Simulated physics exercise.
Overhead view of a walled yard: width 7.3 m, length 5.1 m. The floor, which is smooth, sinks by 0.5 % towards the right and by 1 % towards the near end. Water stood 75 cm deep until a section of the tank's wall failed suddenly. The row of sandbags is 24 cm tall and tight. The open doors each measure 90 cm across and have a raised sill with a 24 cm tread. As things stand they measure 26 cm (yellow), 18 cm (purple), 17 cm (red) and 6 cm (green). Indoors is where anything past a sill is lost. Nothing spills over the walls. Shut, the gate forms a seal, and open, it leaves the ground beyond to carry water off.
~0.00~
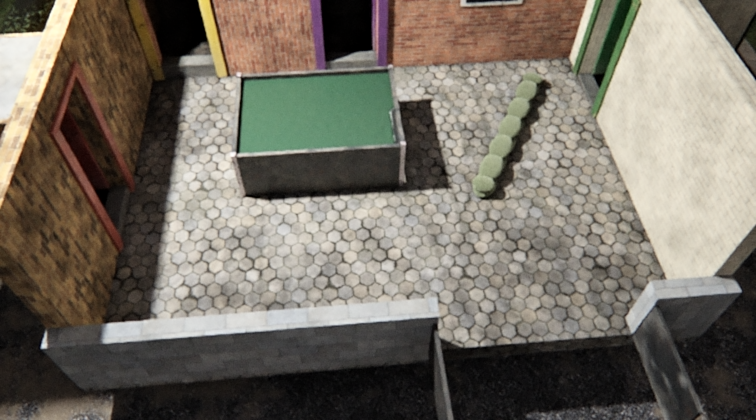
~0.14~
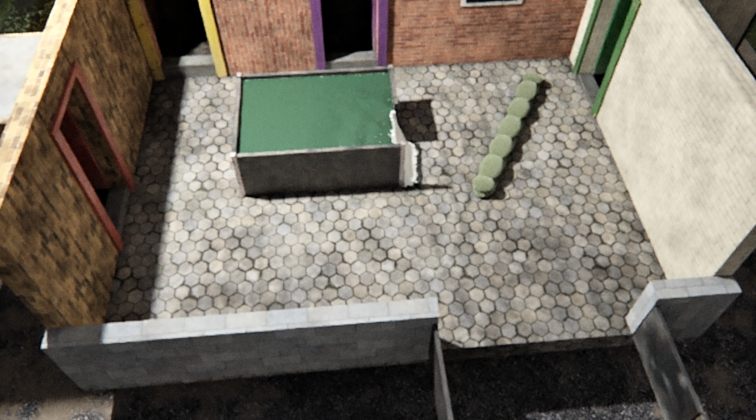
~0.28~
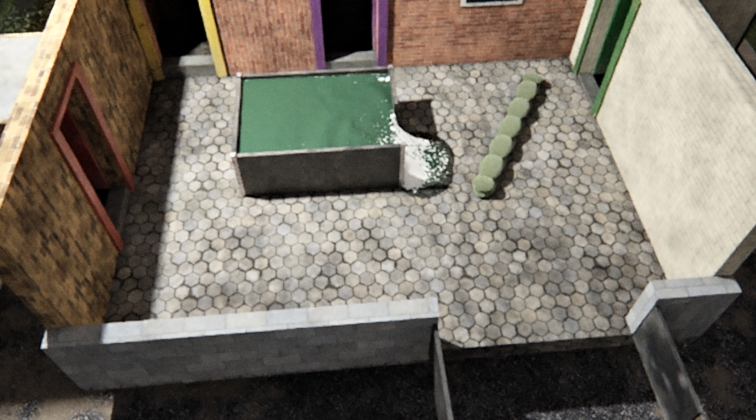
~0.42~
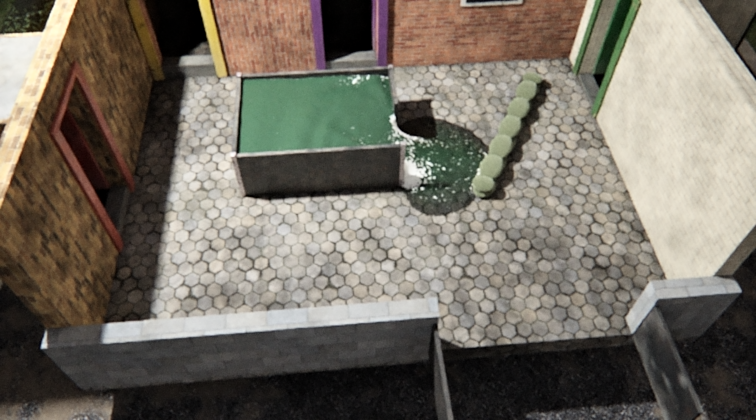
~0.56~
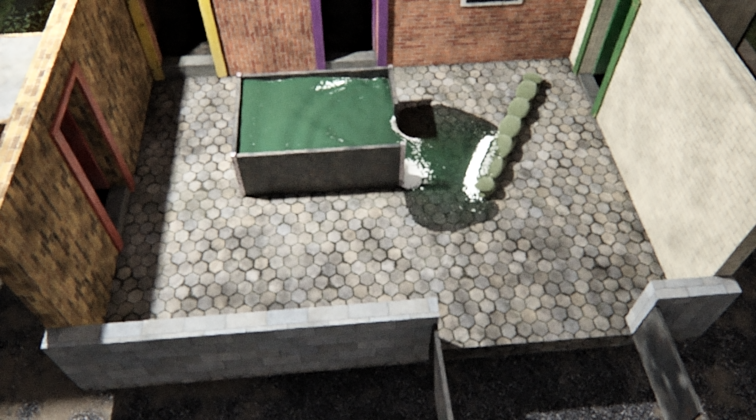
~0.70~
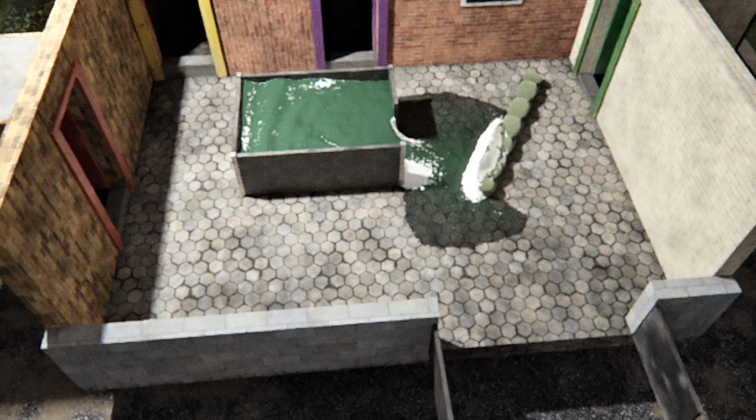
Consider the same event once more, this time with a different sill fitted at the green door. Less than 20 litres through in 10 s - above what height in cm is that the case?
Above about 14 cm.
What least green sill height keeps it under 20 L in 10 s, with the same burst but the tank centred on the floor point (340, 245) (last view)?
Some 15 cm.
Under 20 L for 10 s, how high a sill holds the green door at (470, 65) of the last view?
It needs about 25 cm.
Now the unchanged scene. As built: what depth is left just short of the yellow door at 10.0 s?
About 6.5 centimetres.
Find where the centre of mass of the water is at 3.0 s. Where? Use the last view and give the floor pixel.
(412, 146) or so.
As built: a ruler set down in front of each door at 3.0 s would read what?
Lab note, depth in cm: Yellow 0; purple 4; red 0; green 15.
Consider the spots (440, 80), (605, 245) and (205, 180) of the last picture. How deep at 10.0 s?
About 6, 8 and 2 cm.
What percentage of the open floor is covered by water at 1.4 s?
About 25 per cent.
After 1.4 s water covers 25 % of the floor, deepest (47 cm) near (475, 183); it has not reached the green door.
After 3.0 s water covers 45 % of the floor, deepest (32 cm) near (475, 183); 15 cm at the green door, 21 litres in over its 6 cm sill.
After 10.0 s water covers 85 % of the floor, deepest (12 cm) near (475, 183); 7 cm at the green door, 137 litres in over its 6 cm sill.
At the green door as built, the water arrived by 2.1 s and peaked near 17 cm at 2.6 s.
With a sill of 12.5 cm, 32 litres would have come in within the 10 s; with 17 cm, 7 litres. So under 20 litres takes about 14 cm.
